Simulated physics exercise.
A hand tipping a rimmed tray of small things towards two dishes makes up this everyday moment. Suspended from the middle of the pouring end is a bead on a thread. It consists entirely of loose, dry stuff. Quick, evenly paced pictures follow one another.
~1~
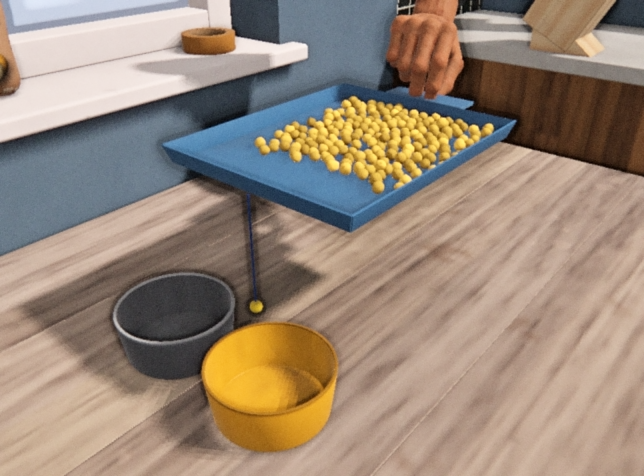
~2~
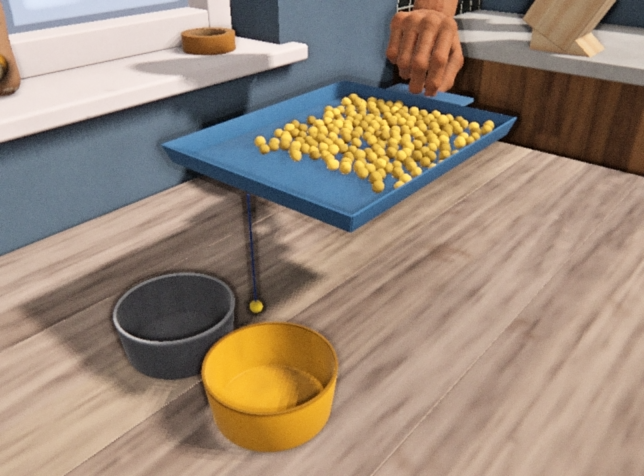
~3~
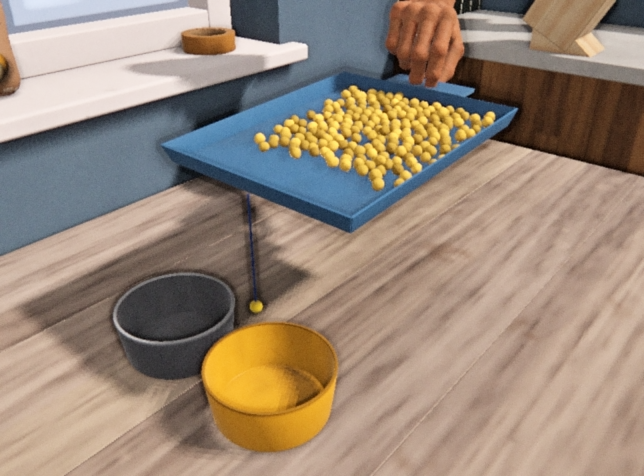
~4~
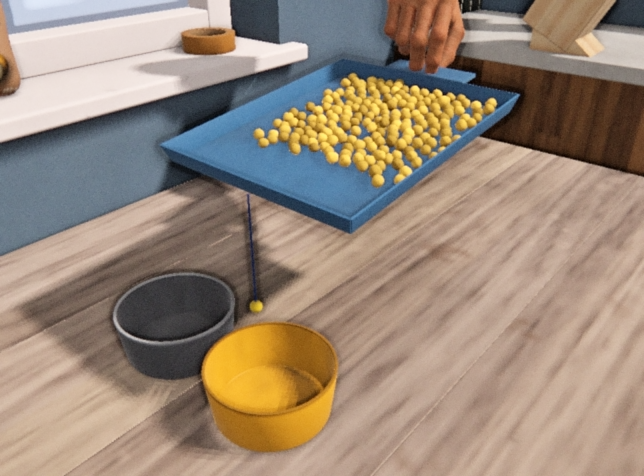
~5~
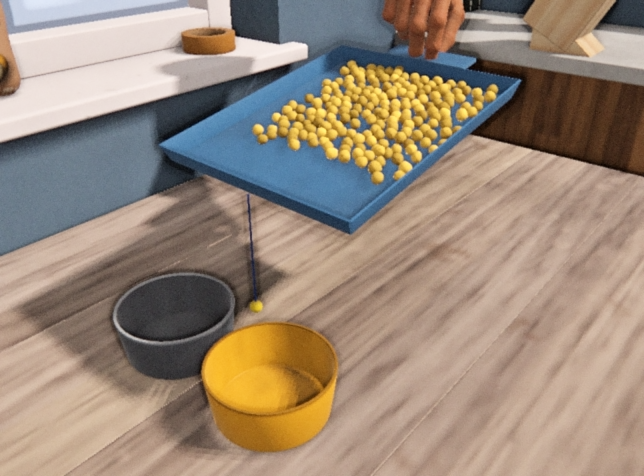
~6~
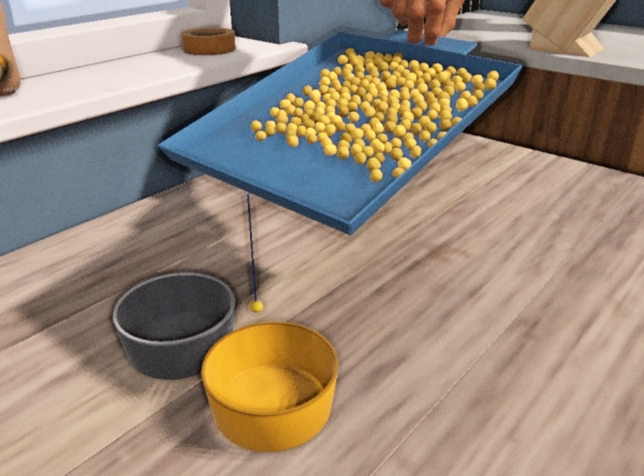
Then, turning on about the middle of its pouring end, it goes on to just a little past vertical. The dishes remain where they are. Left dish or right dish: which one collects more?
The right one.
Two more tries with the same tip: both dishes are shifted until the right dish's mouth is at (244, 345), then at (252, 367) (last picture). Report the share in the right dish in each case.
Around 50 and around 60 per cent, in that order.
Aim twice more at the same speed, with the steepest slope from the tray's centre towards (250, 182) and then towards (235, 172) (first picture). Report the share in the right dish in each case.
30 % and 10 %, roughly.
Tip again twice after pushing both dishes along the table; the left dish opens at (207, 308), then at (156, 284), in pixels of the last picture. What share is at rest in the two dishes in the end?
In order: 70 per cent and 50 per cent.
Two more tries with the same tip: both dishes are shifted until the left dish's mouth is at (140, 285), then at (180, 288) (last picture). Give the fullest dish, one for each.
Try 1 - the dish at right; try 2 - the dish at right.
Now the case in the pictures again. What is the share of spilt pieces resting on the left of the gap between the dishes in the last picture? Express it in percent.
Estimate: Near 50 per cent.
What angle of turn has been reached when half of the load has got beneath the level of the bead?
That would be about 95 degrees from level.
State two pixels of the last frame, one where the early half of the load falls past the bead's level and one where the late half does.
Early-half point (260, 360); late-half point (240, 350).
Soon after the last picture, tray tipped steeply; nearly all on the tray; a stray few in the right dish; a stray few in the left dish; a stray few outside both; a small part in the air.
A little later, tray tipped right over; a small part on the tray; about half in the right dish; a small part in the left dish; about a quarter outside both; about a quarter in the air.
Later still, tray tipped past a quarter turn; about two thirds in the right dish; about a quarter in the left dish; about a quarter outside both.
At rest, tray tipped past a quarter turn; about two thirds in the right dish; about a quarter in the left dish; about a quarter outside both.
